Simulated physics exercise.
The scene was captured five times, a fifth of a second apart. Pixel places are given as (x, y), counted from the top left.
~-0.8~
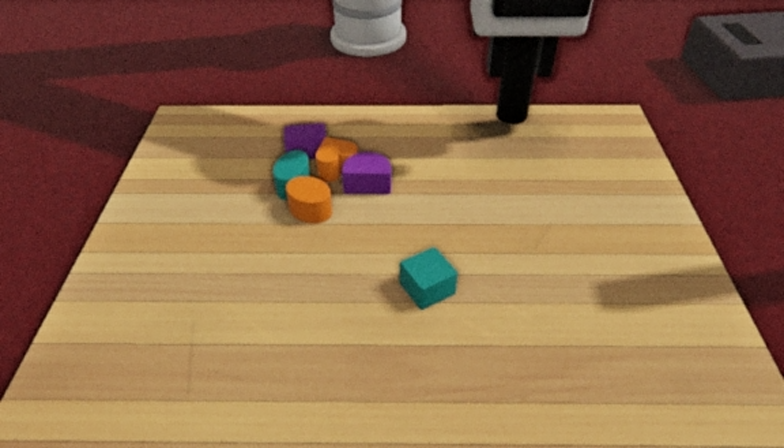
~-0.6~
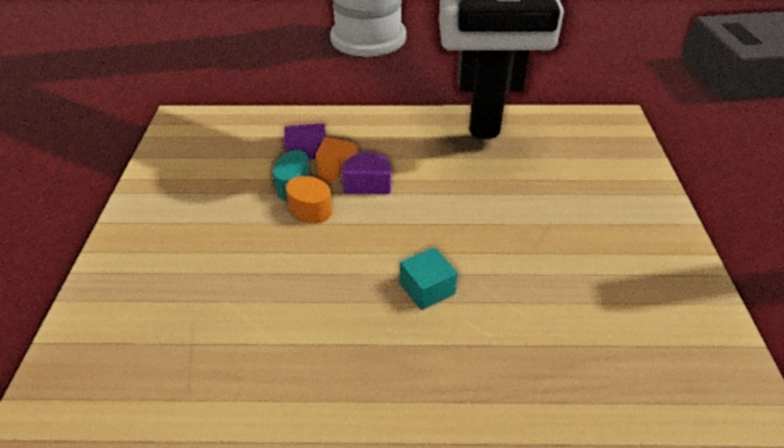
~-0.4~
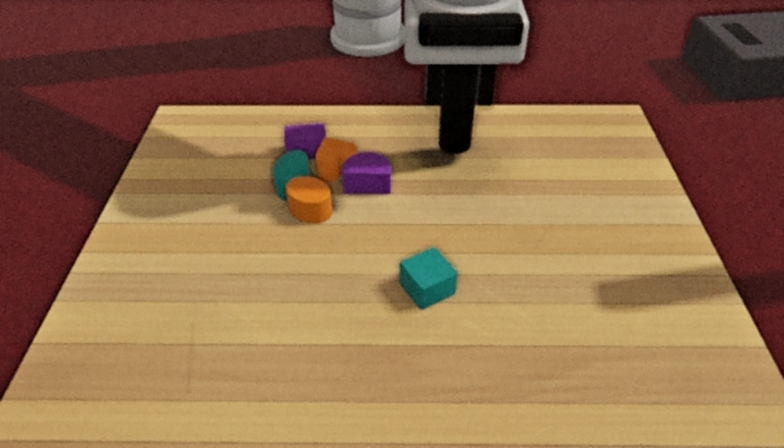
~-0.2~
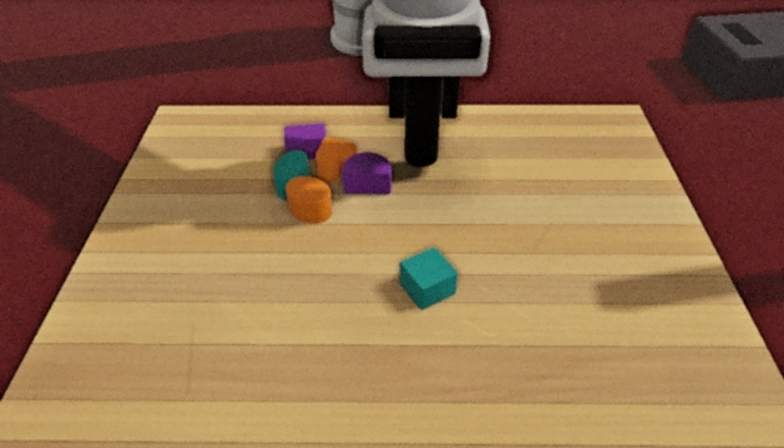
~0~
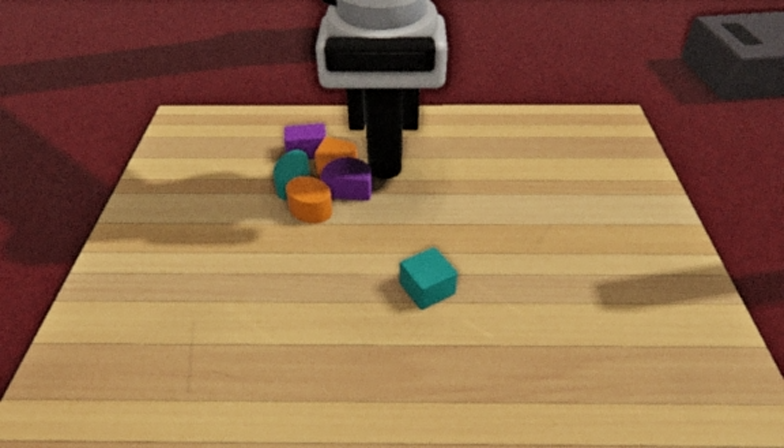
A robotic arm with a black stick reaches over the far edge of a pale striped wooden board on a dark red surface, seen from a fixed, raised view in front. Purple, orange and turquoise blocks cluster at the upper left, with a turquoise cube alone near the centre. The stick slides left and slightly nearer, then nudges the purple D-shaped block leftward against the cluster.
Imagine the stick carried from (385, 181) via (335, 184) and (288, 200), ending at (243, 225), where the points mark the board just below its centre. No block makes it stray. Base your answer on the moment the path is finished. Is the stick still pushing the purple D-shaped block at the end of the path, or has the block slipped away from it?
At that point it is up front.
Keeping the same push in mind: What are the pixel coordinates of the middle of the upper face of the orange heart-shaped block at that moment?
I expect it at (310, 143).
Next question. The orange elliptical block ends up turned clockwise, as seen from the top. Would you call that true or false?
It is false.
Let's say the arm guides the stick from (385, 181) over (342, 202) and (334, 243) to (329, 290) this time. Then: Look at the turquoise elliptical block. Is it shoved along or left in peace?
It will be nudged away from its spot.
The first path, step by step. One third of the way, stick at (332, 173); turquoise elliptical block at (265, 161), turned 40° clockwise; purple rectangle at (301, 127); orange elliptical block at (296, 197), turned 40° anticlockwise; orange heart-shaped block at (315, 142), turned 60° clockwise; purple D-shaped block at (293, 174).
Two thirds of the way, stick at (285, 189); turquoise elliptical block at (261, 160), turned 45° clockwise; purple rectangle at (300, 126); orange elliptical block at (290, 205), turned 60° anticlockwise; orange heart-shaped block at (310, 143), turned 75° clockwise; purple D-shaped block at (243, 191).
At the end, stick at (240, 213); turquoise elliptical block at (261, 160), turned 45° clockwise; purple rectangle at (300, 126); orange elliptical block at (289, 207), turned 70° anticlockwise; orange heart-shaped block at (310, 143), turned 75° clockwise; purple D-shaped block at (196, 206), turned 30° clockwise.
